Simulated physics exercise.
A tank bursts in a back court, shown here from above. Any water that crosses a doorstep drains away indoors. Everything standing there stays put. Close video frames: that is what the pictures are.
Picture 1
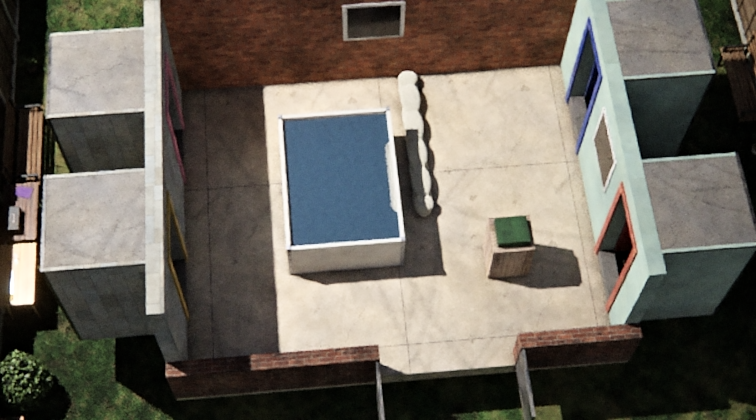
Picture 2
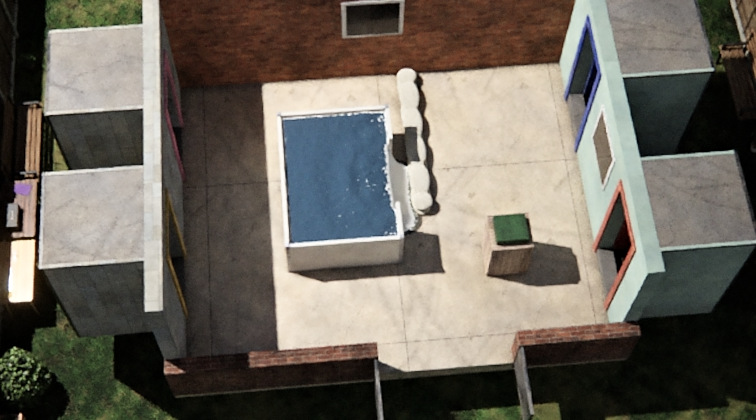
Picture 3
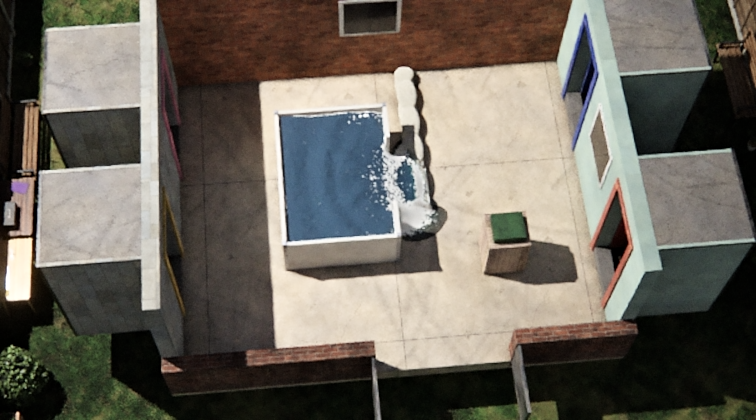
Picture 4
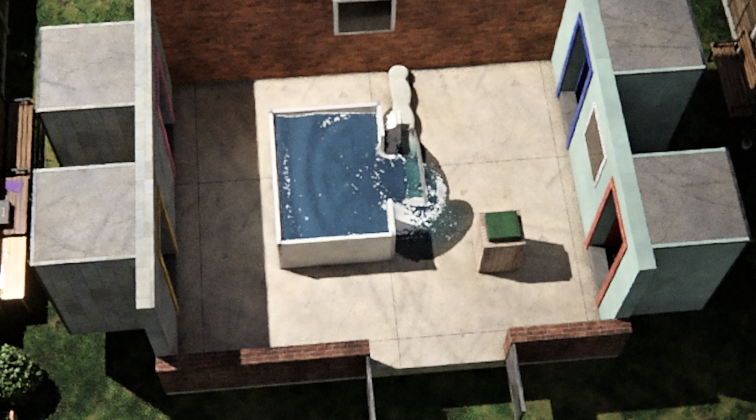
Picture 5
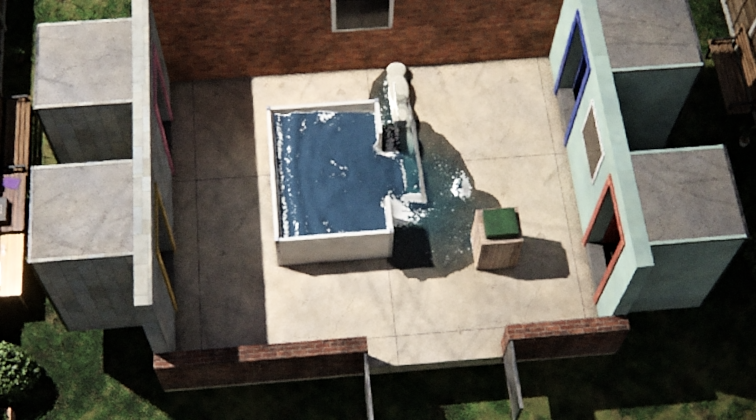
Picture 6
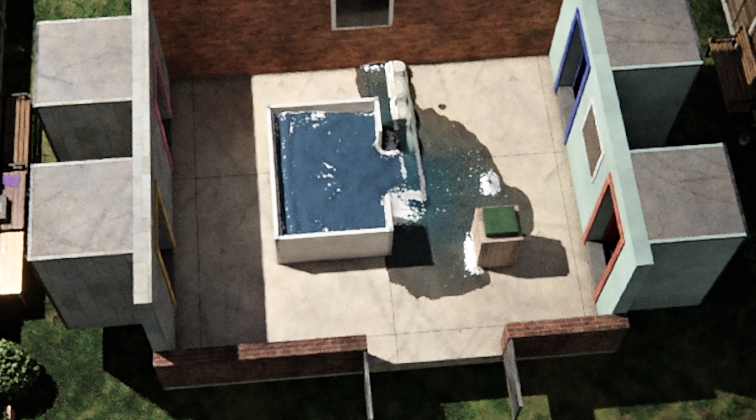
A white-walled open tank of blue water stands in a paved back court seen from high above, with a lumpy white column along its right side. Grey block sheds flank the court, a brick wall closes the back, and a green-topped box stands to the right. Water churns and bursts from the tank's right side, spreading darkly over the pale paving and around the box, while the view shifts very slightly.
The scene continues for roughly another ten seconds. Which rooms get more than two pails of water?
In the end the red door sees no more than two buckets come in, the blue door sees no more than two buckets come in, the yellow door sees no more than two buckets come in, the pink door sees more than two buckets come in.
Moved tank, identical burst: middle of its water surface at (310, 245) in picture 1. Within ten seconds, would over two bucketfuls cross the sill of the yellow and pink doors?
Short version: Yellow ends up below, pink ends up below.
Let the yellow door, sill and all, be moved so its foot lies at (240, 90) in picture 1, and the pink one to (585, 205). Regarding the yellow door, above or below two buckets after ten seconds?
Looking at it, yellow fails to reach the limit here.
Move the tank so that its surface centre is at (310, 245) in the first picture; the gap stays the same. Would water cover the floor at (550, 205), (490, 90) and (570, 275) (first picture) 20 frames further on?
Going through the three spots in turn: Gets wet, gets wet, gets wet.
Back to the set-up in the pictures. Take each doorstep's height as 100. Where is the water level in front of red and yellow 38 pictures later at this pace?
In order: Roughly 50 % and 20 %.
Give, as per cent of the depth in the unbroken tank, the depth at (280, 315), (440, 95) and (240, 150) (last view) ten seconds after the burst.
The three come to near 6, 10 and 2 per cent respectively.
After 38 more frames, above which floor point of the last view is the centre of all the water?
I would point to (393, 186).
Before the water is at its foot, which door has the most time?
It's the yellow-painted one.
A moment on, water covers 40 % of the floor; the red door wet at the sill, nothing in, the blue door not reached, the yellow door not reached, the pink door not reached.
Next, water covers 55 % of the floor; the red door wet at the sill, nothing in, the blue door wet at the sill, nothing in, the yellow door not reached, the pink door not reached.
Then, water covers 65 % of the floor; the red door wet at the sill, nothing in, the blue door wet at the sill, nothing in, the yellow door not reached, the pink door under two buckets in.
Later, water covers 80 % of the floor; the red door wet at the sill, nothing in, the blue door wet at the sill, nothing in, the yellow door wet at the sill, nothing in, the pink door over two buckets in.
In the end, water covers 90 % of the floor; the red door wet at the sill, nothing in, the blue door wet at the sill, nothing in, the yellow door wet at the sill, nothing in, the pink door over two buckets in.
